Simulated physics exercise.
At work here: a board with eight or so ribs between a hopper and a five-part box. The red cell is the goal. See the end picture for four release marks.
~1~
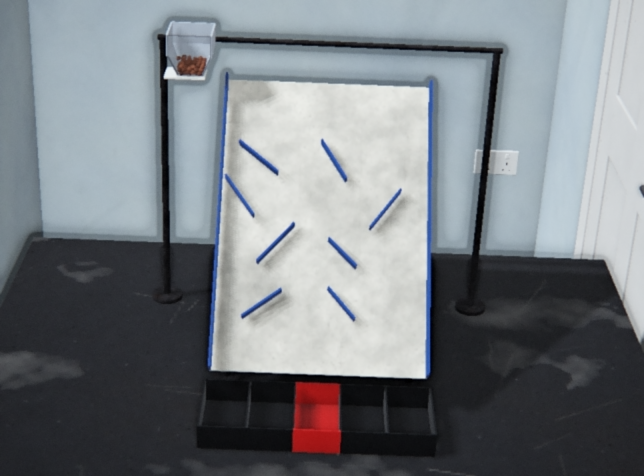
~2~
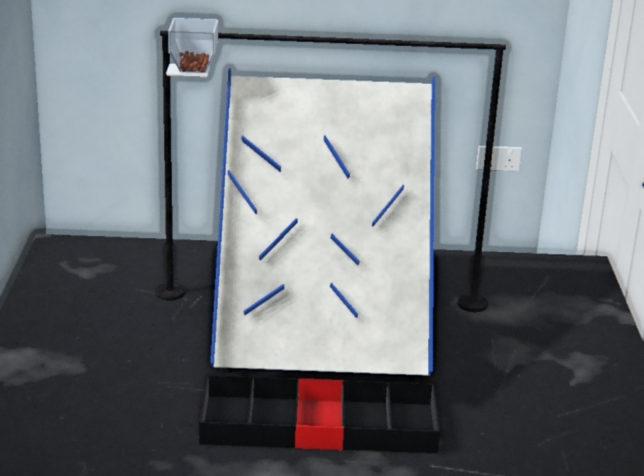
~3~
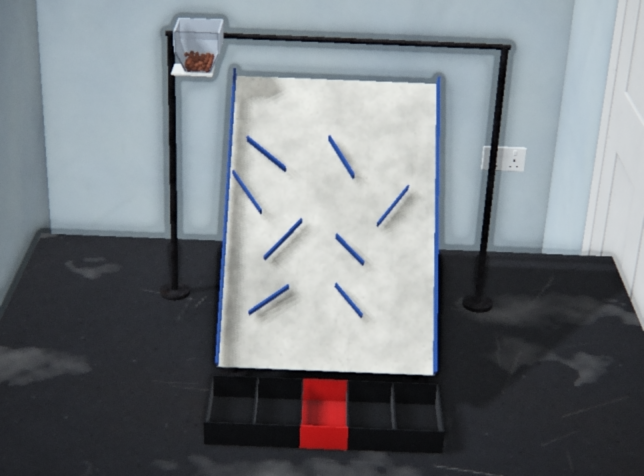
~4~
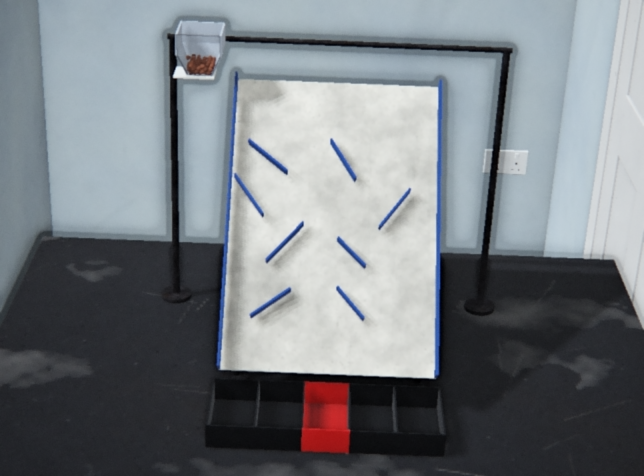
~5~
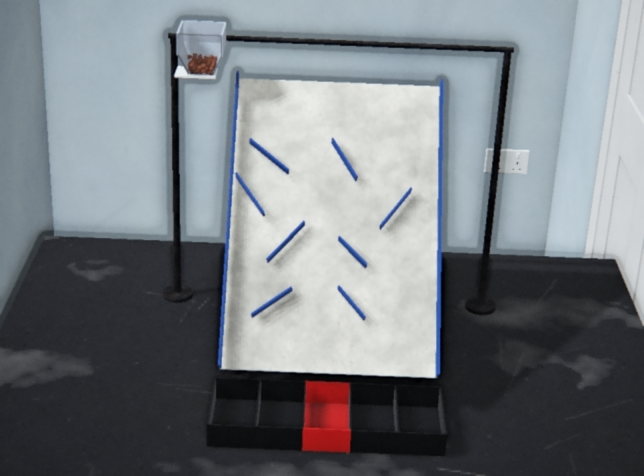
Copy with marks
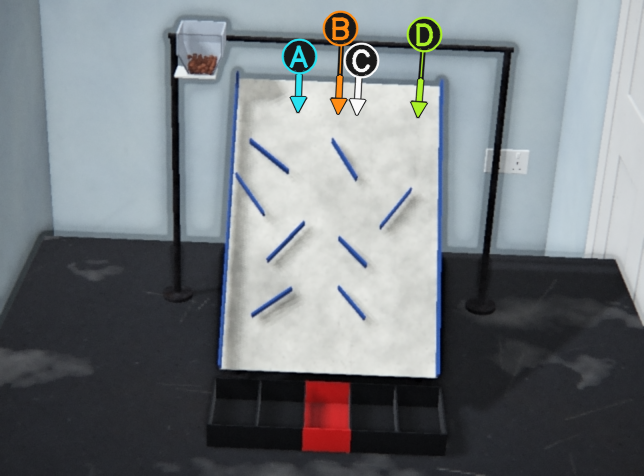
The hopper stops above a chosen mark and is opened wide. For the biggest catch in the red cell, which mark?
Mark A does it best.
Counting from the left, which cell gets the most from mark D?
The fifth.
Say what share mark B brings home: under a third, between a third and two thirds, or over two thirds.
Under a third.
On the marked copy, mark A meets the board at (298, 106); mark B meets the board at (338, 108); mark C meets the board at (357, 109); mark D meets the board at (418, 111).
For mark A, about a quarter in the red cell, about half in other cells, about a quarter outside the box.
For mark B, a stray few in the red cell, most in other cells, a small part outside the box.
For mark C, a stray few in the red cell, nearly all in other cells.
For mark D, none in the red cell, most in other cells, about a quarter outside the box.
